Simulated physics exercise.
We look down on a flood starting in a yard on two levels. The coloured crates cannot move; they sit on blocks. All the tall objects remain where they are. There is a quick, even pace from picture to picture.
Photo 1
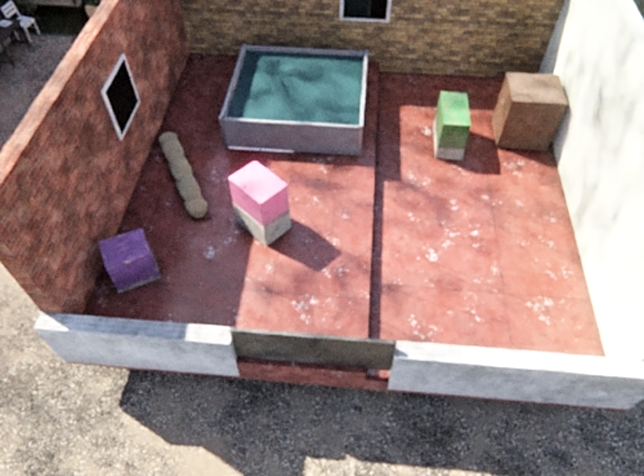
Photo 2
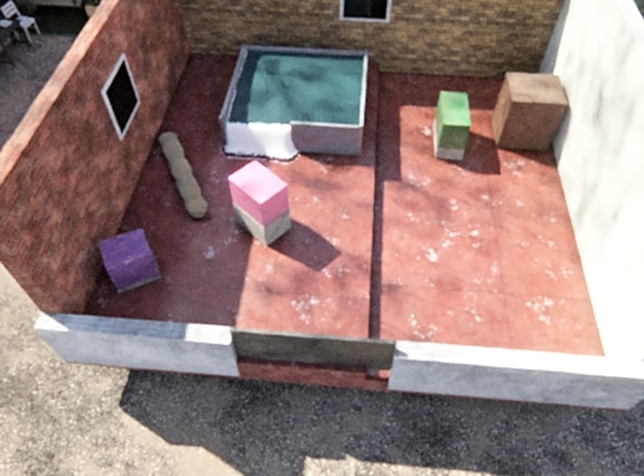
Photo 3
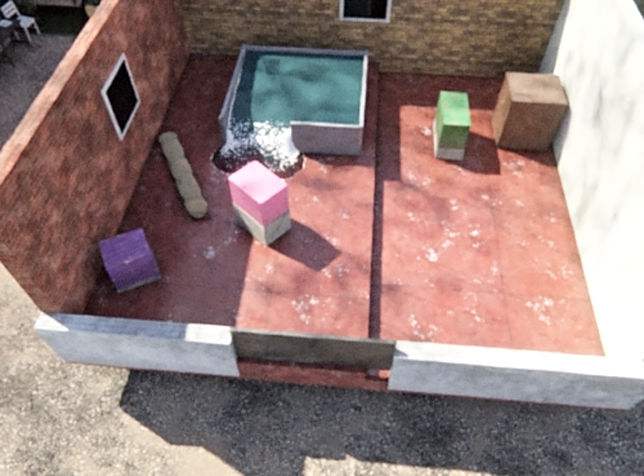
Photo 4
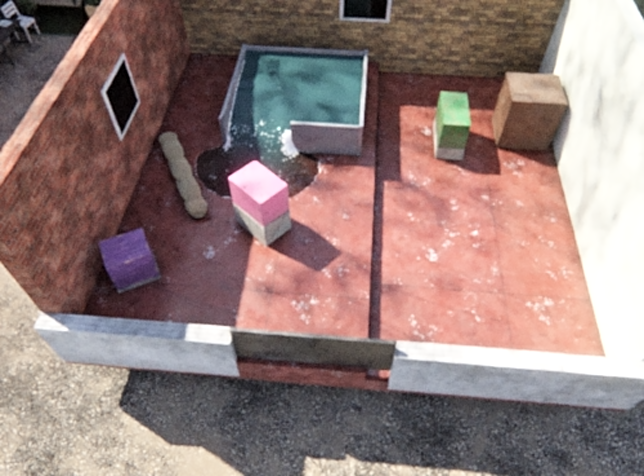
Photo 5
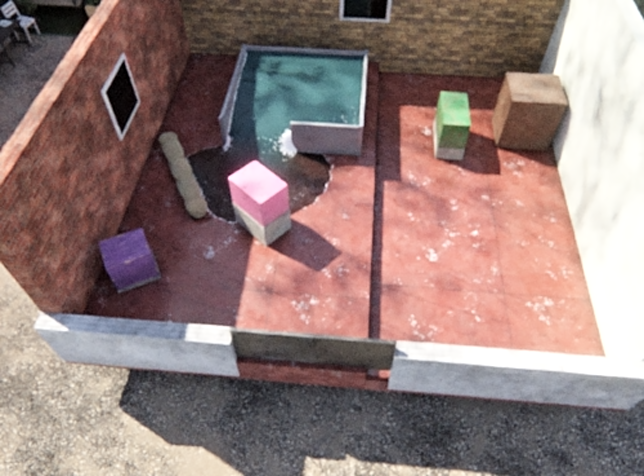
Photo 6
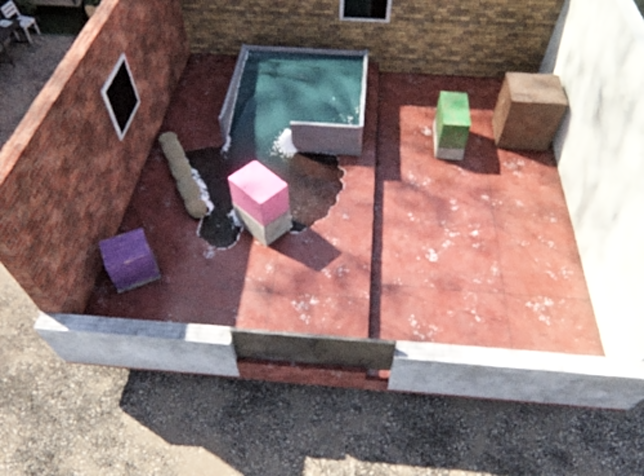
Water bursts from the front left of a raised, teal-filled tank in a red-floored walled yard, seen from high above by a still camera. A pink-topped block stands near the middle, a purple one and a lumpy tan roll at left, green and brown blocks at right. White froth pours through the gap, then a dark pool spreads forward, reaching the roll and surrounding the pink-topped block's base.
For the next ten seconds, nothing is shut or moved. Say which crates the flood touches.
Outcome: The green crate is missed by the water this time, the pink crate is missed by the water this time, the purple crate is not missed by the water this time.
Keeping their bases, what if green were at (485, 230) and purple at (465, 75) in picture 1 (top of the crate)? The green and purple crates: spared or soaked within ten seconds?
Result: Green one avoids the flood; purple one avoids the flood.
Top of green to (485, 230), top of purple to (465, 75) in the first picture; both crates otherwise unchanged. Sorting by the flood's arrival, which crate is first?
It's the one in pink.
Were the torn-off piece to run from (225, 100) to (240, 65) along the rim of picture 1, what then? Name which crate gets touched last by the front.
The crate marked green.
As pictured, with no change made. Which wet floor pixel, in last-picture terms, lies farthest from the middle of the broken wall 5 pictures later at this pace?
Look around (151, 339).
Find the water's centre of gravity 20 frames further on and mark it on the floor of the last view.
At roughly (278, 174).
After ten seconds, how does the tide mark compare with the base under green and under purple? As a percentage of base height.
About 40 percent and about 400 percent.
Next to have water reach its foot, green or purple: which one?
Answer: The one in purple.
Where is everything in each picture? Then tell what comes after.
The first frame shows the open tank at (298, 87) is whole and still.
In the second frame, water pours out at (259, 140) and has run to (295, 155).
In the third frame, water pours out at (259, 140) and has run to (295, 169).
In the fourth frame, the front is at a hidden place, out from the gap at (259, 141).
In the fifth frame, the front is at (229, 217), out from the gap at (259, 141).
In the sixth frame, the front is at (219, 243), out from the gap at (259, 140).
A moment on, water covers 15 % of the floor; the green crate not reached, the pink crate water round its plinth, the purple crate water round its plinth.
Next, water covers 35 % of the floor; the green crate not reached, the pink crate water round its plinth, the purple crate water round its plinth.
Then, water covers 60 % of the floor; the green crate not reached, the pink crate water round its plinth, the purple crate water round its plinth.
Later, water covers 70 % of the floor; the green crate not reached, the pink crate water round its plinth, the purple crate water round its plinth.
In the end, water covers 85 % of the floor; the green crate stayed above the water, the pink crate stayed above the water, the purple crate was topped.
